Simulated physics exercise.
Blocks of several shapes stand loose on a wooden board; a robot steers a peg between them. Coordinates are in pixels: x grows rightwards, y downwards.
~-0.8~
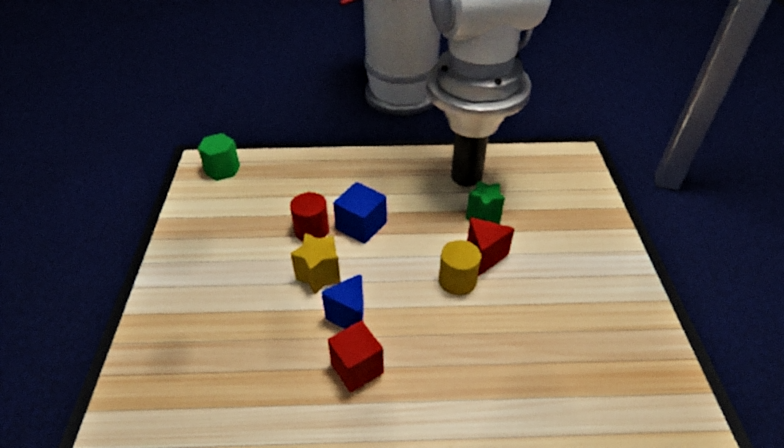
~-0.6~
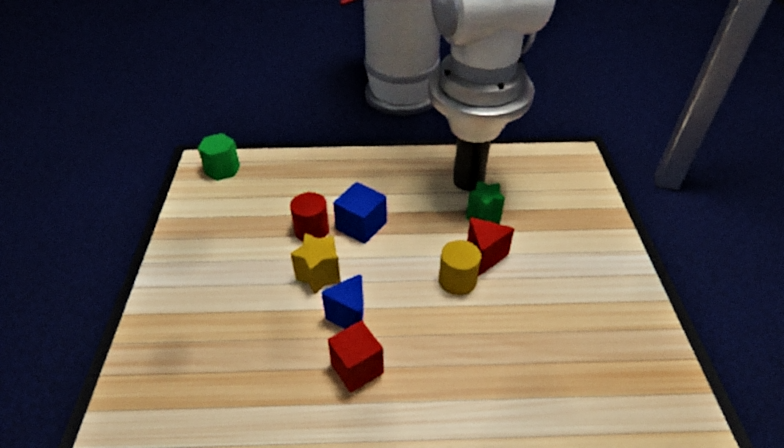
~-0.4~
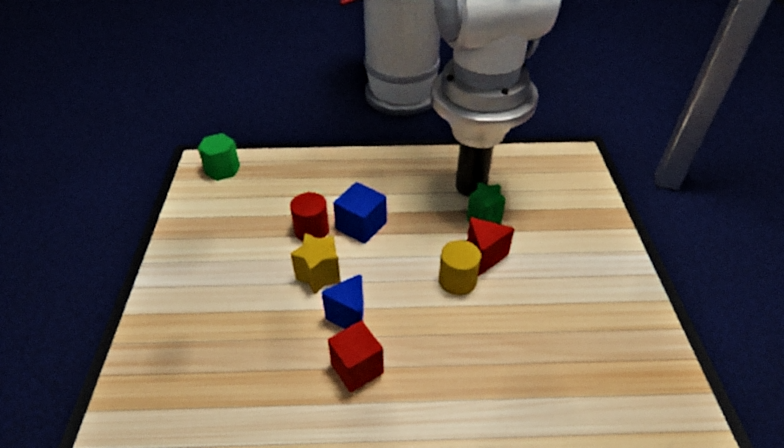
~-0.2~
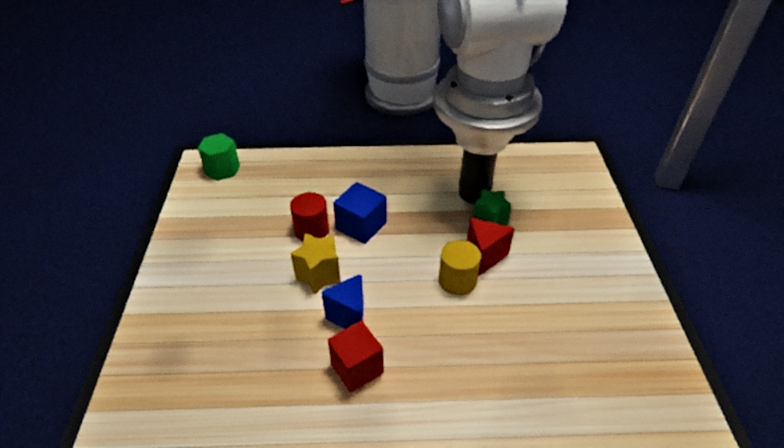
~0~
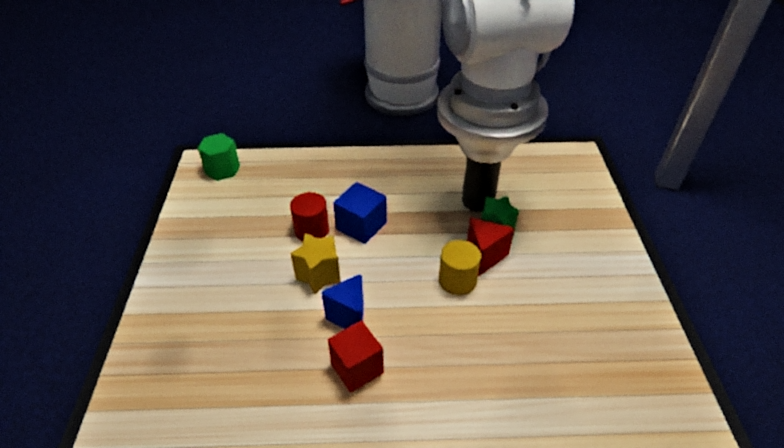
The clip opens on a wooden board scattered with colourful blocks, a robot arm holding its dark peg just behind a green star block. The peg moves slightly forward and to the right, reaches the green star, and nudges it a short way right beside the red triangular block, while the other blocks stay essentially still.
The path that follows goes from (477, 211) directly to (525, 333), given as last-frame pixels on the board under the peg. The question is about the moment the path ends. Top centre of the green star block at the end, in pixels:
Just about (536, 237).
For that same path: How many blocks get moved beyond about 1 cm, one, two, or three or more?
Answer: Two blocks.
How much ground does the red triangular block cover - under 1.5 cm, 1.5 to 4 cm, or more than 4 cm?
Long: Over 4 cm.
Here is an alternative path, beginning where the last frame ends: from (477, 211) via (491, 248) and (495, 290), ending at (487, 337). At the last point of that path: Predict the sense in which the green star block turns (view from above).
It makes a counterclockwise turn.
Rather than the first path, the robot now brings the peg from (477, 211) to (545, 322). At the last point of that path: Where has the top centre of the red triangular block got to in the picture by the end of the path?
I'd guess (498, 265).
On the path given first. One third of the way, peg at (492, 238); red triangular block at (497, 246); green star block at (528, 230), turned 65° anticlockwise.
Two thirds of the way, peg at (509, 278); red triangular block at (508, 288); green star block at (536, 237), turned 110° anticlockwise.
At the end, peg at (527, 324); yellow circle not moved; red triangular block at (513, 333), turned 30° clockwise; green star block at (536, 237), turned 110° anticlockwise.
